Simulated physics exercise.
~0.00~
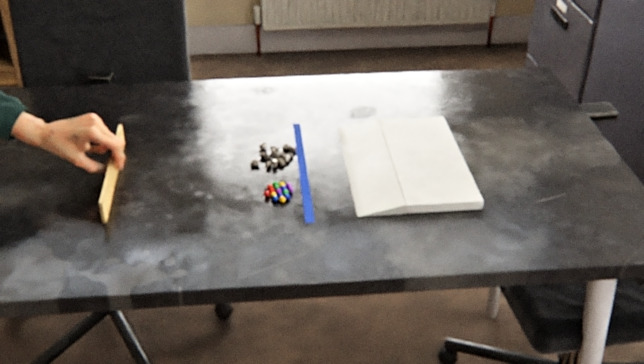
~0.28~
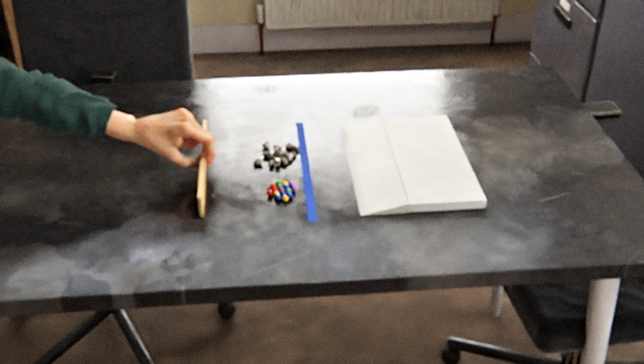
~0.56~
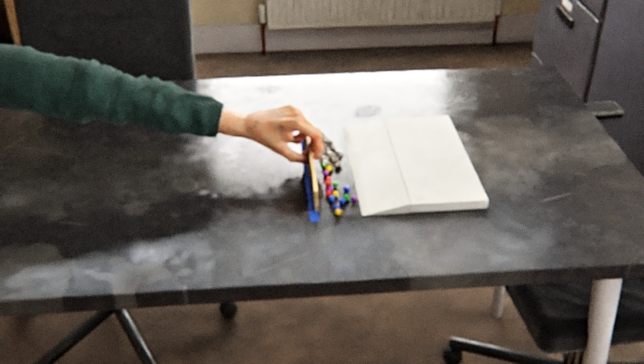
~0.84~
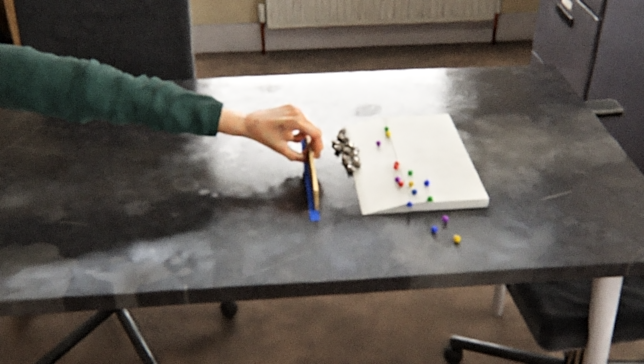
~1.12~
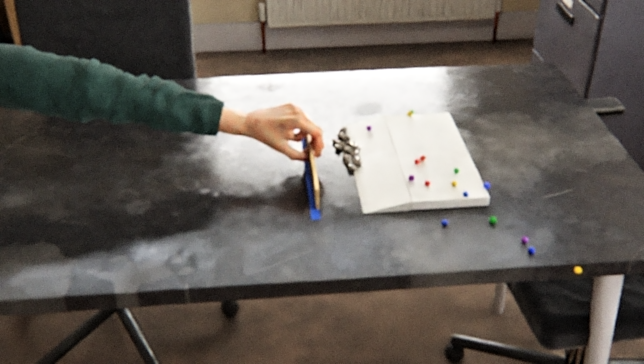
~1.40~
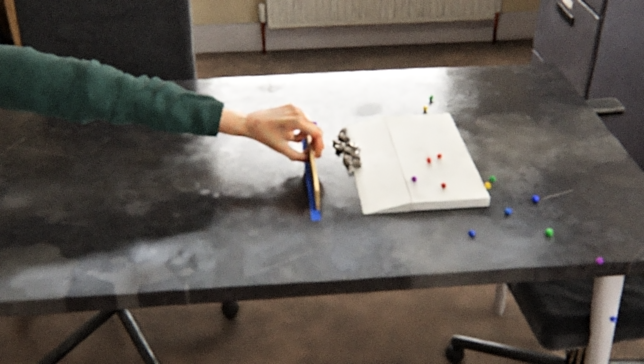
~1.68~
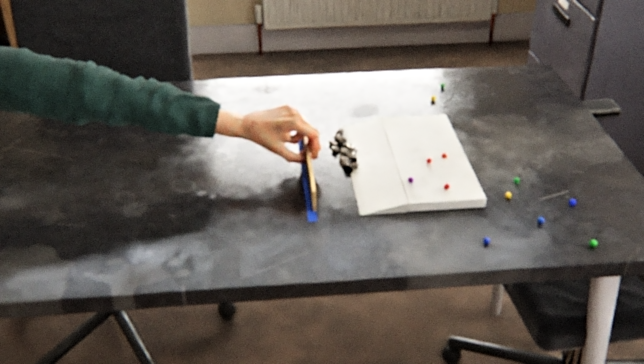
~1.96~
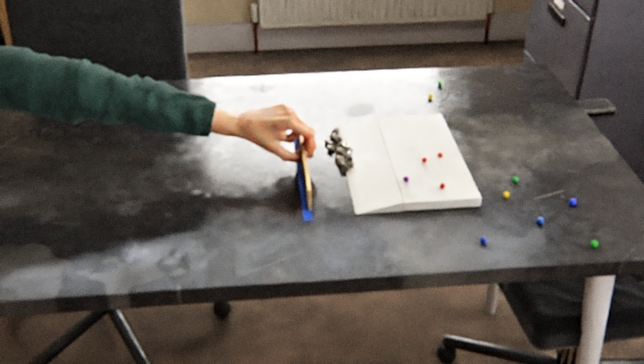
On a dark table, a hand swept a wooden strip right into two small heaps, stopping at the blue tape; the colourful beads scattered over the white slab and beyond, some staying on top, while the dark pieces stayed bunched by its near edge.
